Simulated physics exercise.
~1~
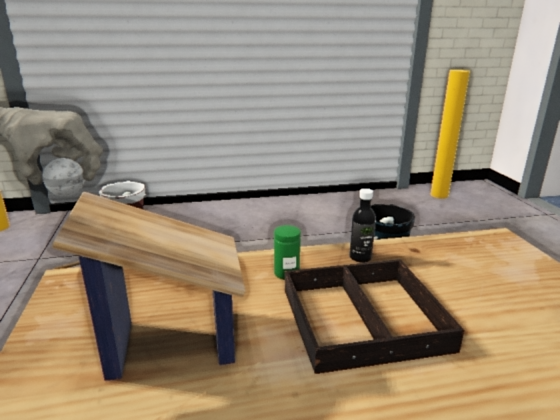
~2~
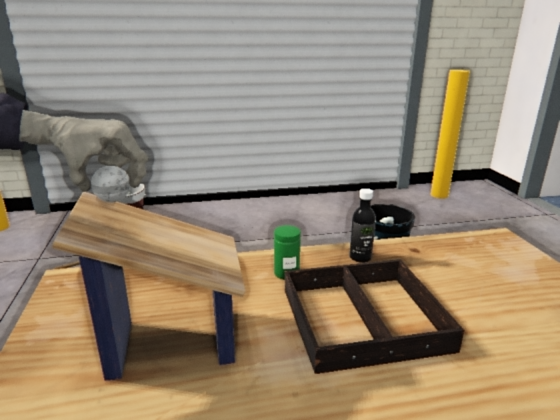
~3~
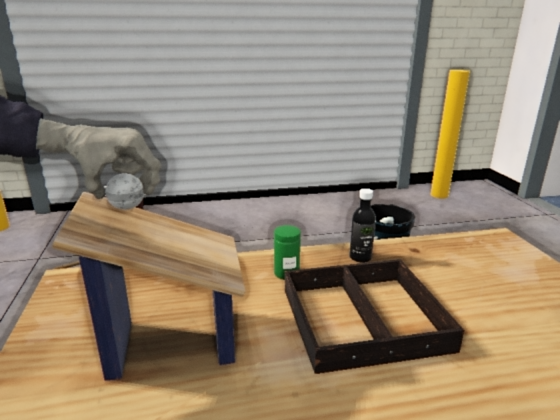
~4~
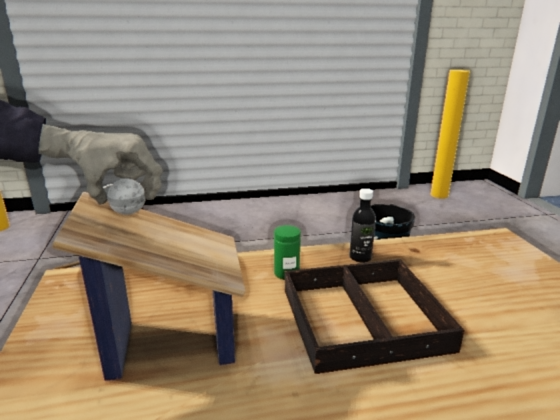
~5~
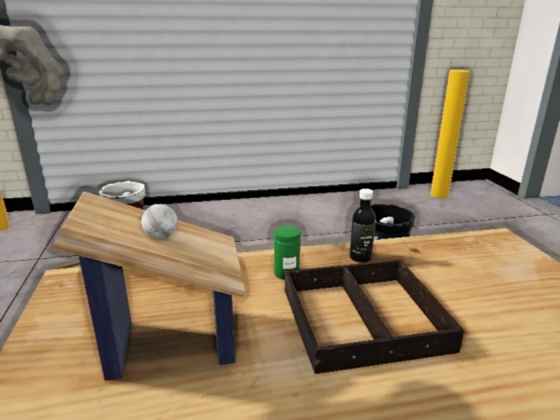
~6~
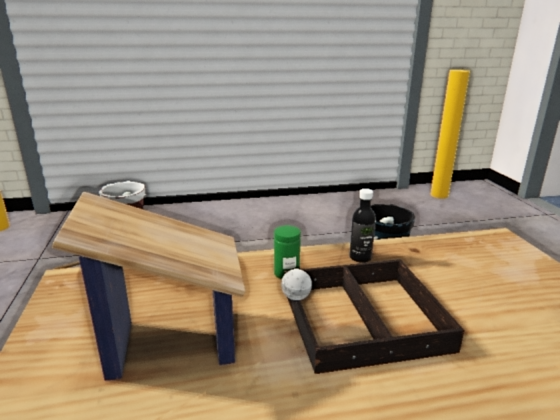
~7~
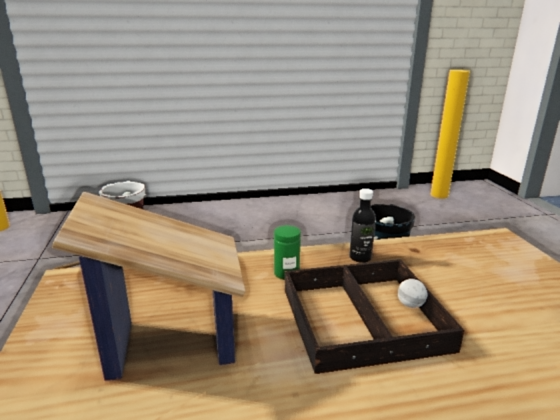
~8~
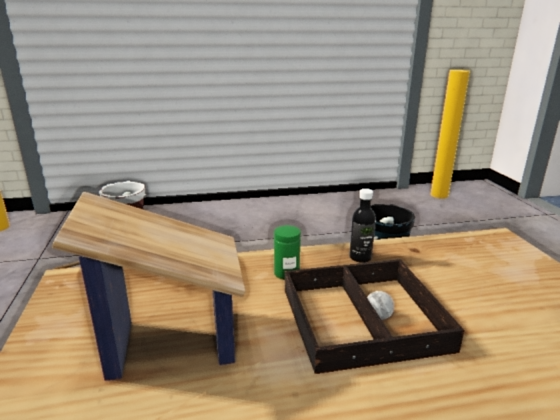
We see a gloved hand set a whitish ball on a slanted wooden board and let go; the ball rolls down to the right, reaches a dark two-bay tray, crosses to the farther bay, and shifts back left to end beside the divider, while the green jar and black bottle stay put.
